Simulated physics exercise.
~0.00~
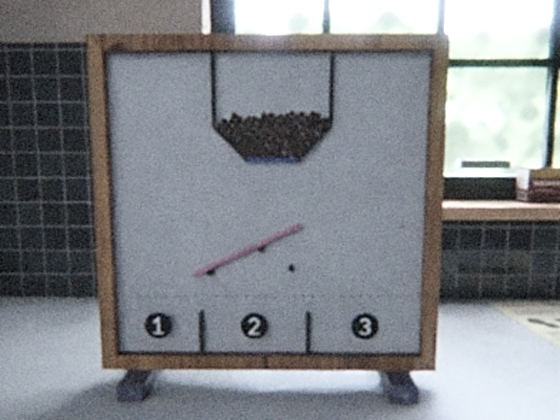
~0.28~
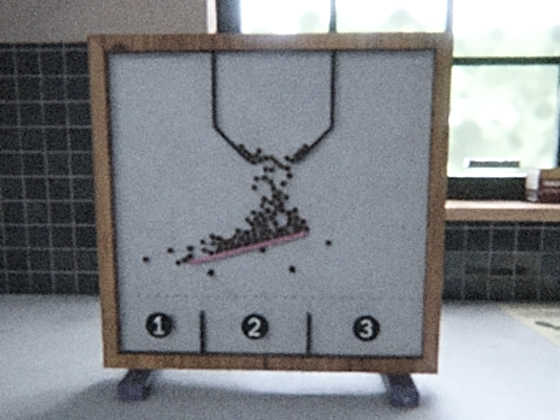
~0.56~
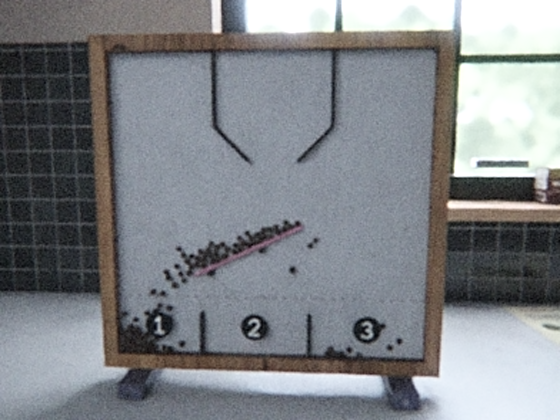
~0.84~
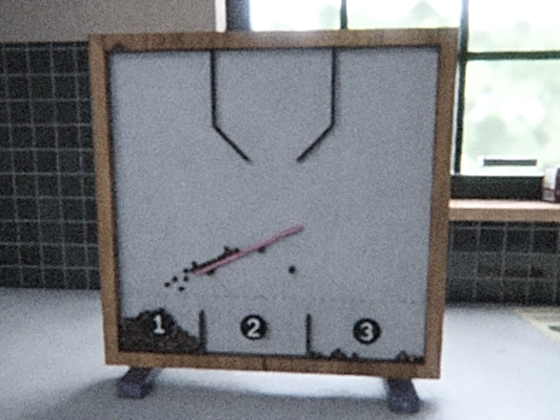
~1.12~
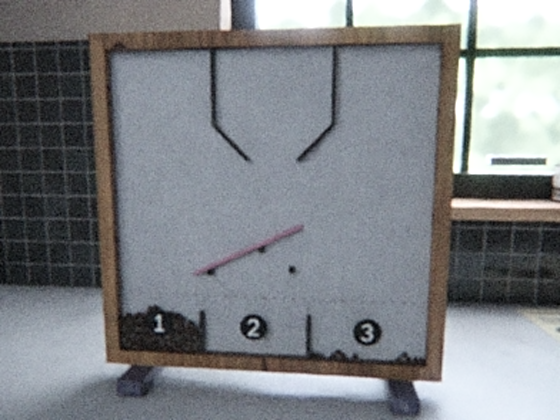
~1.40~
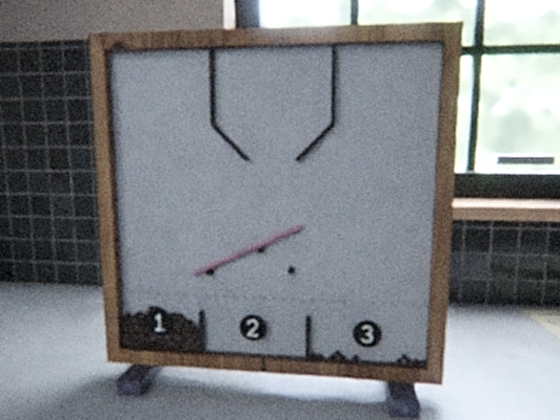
Dark pellets pouring from a hopper onto a tilting pink bar, most sliding left into bin one, a few landing in bin three.
